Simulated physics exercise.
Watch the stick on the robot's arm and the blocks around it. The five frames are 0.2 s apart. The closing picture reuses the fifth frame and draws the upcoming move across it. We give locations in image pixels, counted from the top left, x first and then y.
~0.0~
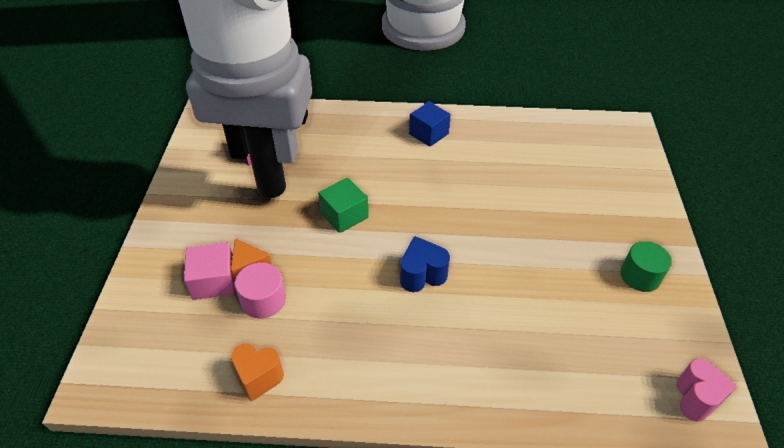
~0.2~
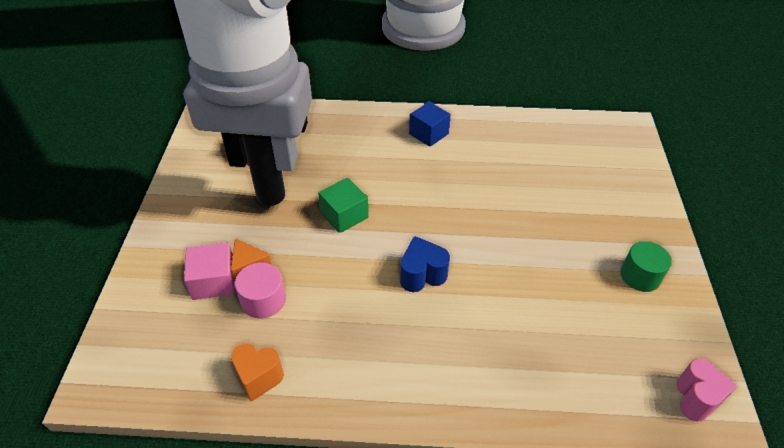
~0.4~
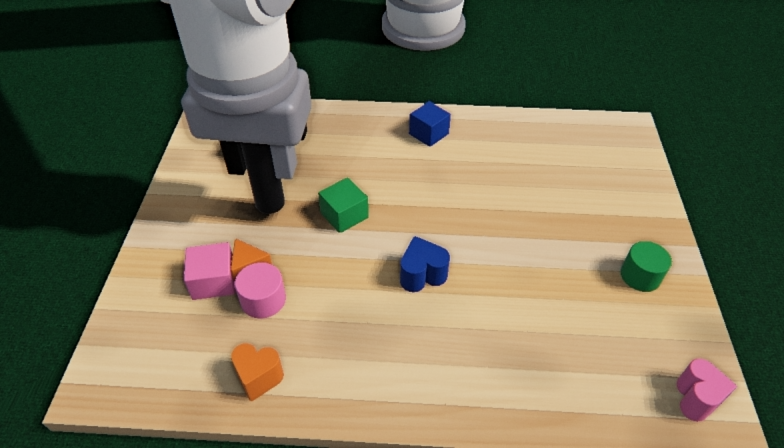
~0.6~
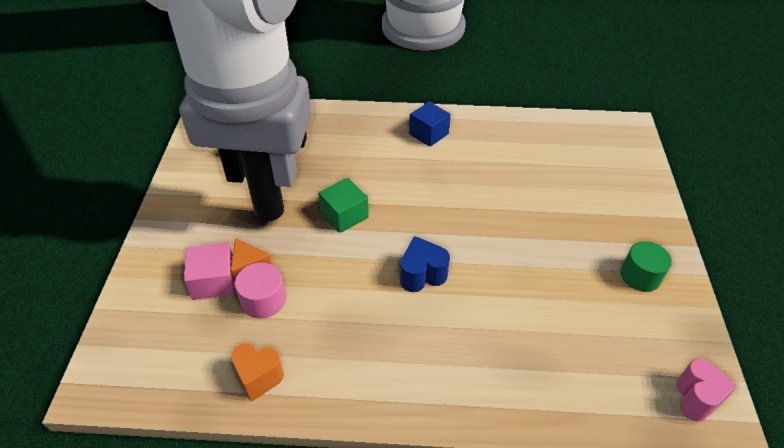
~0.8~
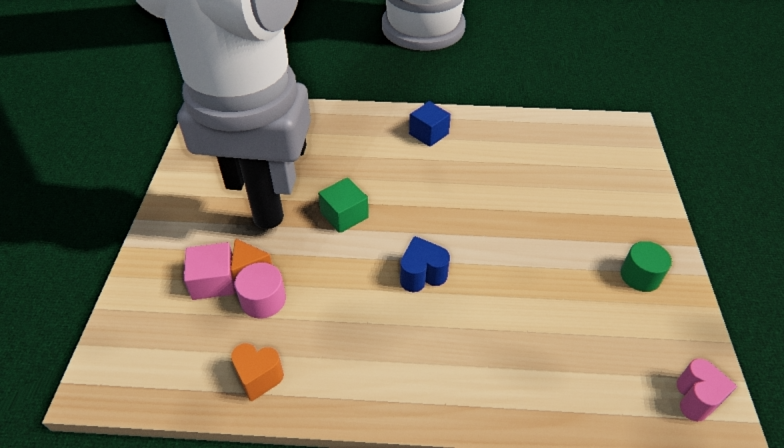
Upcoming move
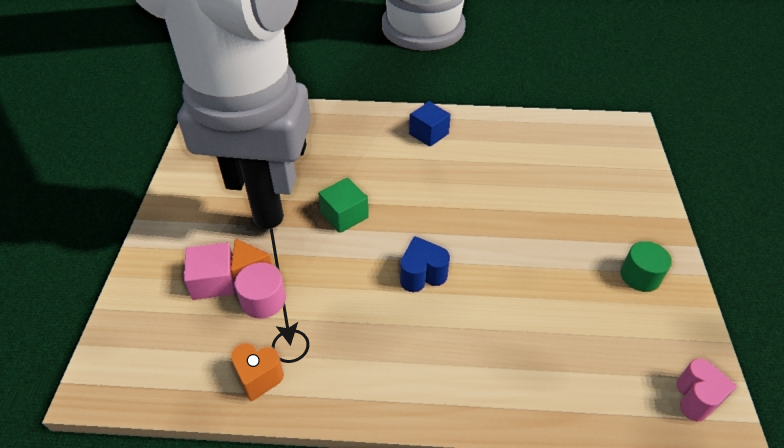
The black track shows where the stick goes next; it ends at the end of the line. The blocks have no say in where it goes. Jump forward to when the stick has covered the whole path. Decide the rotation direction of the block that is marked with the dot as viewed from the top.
Answer: Against the clock.
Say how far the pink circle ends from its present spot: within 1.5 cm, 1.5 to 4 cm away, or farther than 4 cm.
Past 4 cm.
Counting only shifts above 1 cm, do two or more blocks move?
Yes - that is the case.
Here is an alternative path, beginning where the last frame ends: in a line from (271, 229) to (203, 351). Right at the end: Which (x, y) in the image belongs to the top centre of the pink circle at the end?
Final place: (257, 309).
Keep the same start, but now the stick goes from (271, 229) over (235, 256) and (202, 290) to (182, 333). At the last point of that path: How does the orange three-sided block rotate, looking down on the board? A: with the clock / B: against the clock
B - against the clock.
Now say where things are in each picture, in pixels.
In the first frame, tip of the stick at (272, 189), middles of tops, pink square piece at (207, 261), orange three-sided block at (245, 254), orange heart block at (253, 361), pink circle at (258, 280).
In the second frame, stick at (271, 197), nothing pushed.
In the third frame, stick at (271, 205), nothing pushed.
In the fourth frame, stick at (270, 212), nothing pushed.
In the fifth frame, stick at (269, 219), pink square piece at (207, 261), orange three-sided block at (245, 254), orange heart block at (253, 361), pink circle at (258, 280).
The line goes from (271, 229) directly to (291, 346); the dot is on the orange heart block.
On the path given first. One third of the way, stick at (275, 255); orange three-sided block at (245, 257); pink circle at (258, 284).
Two thirds of the way, stick at (281, 294); pink square piece at (202, 263), turned 15° clockwise; orange three-sided block at (243, 270), turned 40° clockwise; pink circle at (250, 312).
At the end, stick at (289, 337); pink square piece at (202, 263), turned 15° clockwise; orange three-sided block at (243, 270), turned 40° clockwise; orange heart block at (248, 365), turned 30° anticlockwise; pink circle at (242, 330).
